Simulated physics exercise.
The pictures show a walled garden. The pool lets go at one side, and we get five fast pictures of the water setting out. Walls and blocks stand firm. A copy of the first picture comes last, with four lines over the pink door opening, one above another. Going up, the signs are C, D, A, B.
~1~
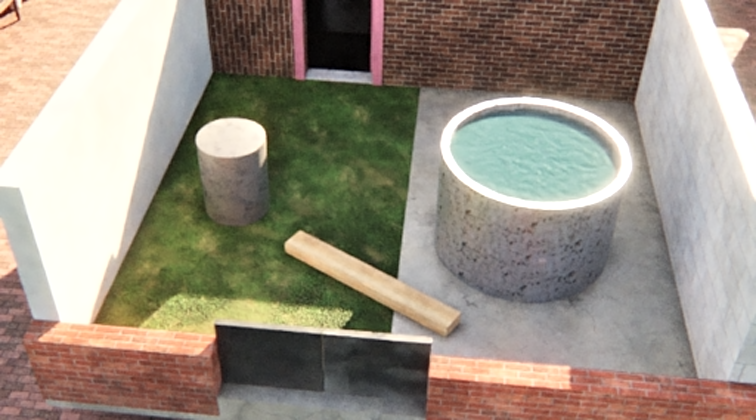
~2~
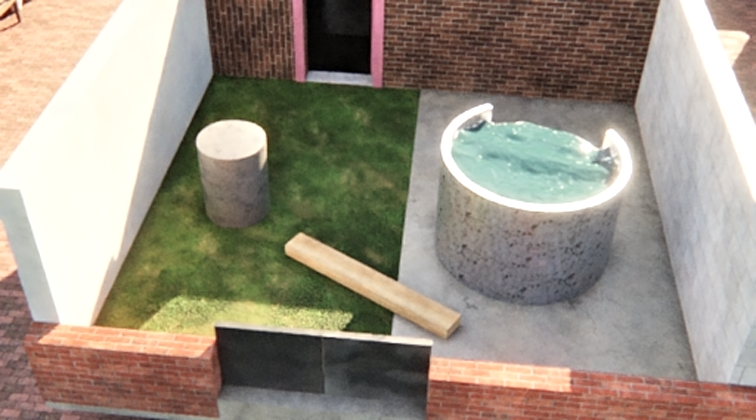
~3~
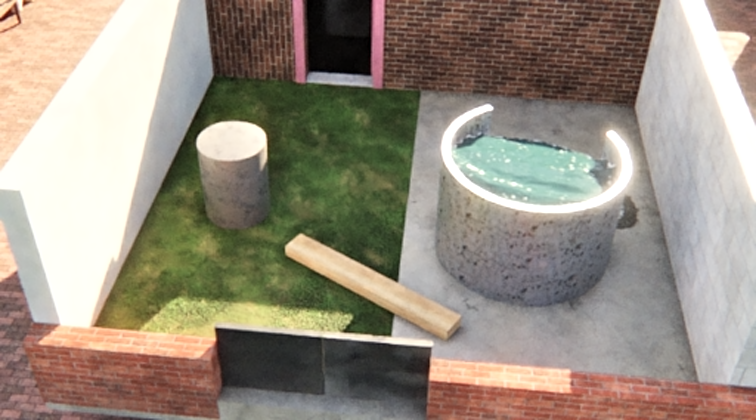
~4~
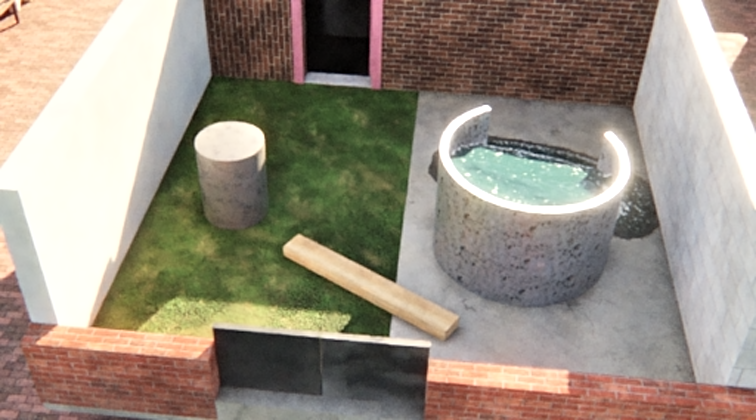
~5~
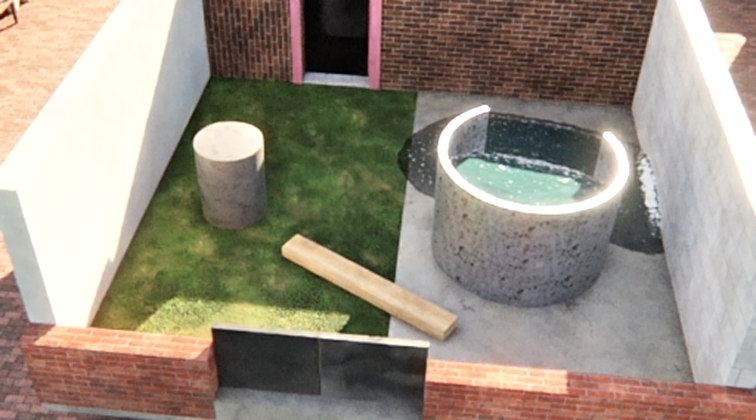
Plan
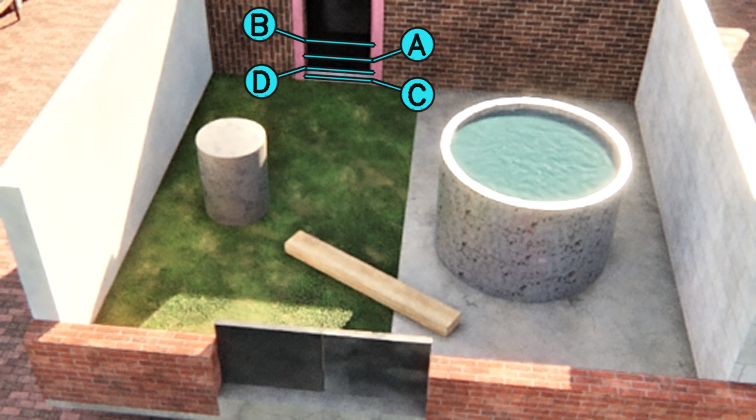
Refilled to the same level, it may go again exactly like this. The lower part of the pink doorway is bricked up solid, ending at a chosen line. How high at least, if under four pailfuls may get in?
D will do.
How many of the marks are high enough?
Three of them.
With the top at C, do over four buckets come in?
Yes, it does.
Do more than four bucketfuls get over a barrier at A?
No.
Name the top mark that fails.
It is C.
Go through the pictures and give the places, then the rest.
Water in the pool at rest, its middle at (534, 156); foot of the pink doorway at (339, 81); shut gate at (323, 341).
Water covers 2 % of the ground, its front hidden from here.
Water covers 5 % of the ground, its front hidden from here.
Water covers 10 % of the ground and shows as far out as (643, 224).
Water covers 18 % of the ground and shows as far out as (423, 137).
On the marked copy, A at (338, 58); B at (338, 42); C at (339, 78); D at (339, 70); from the bottom up C, D, A, B.
With A, nothing gets over.
With B, nothing gets over.
With C, about 14 bucketfuls get in.
With D, nothing gets over.
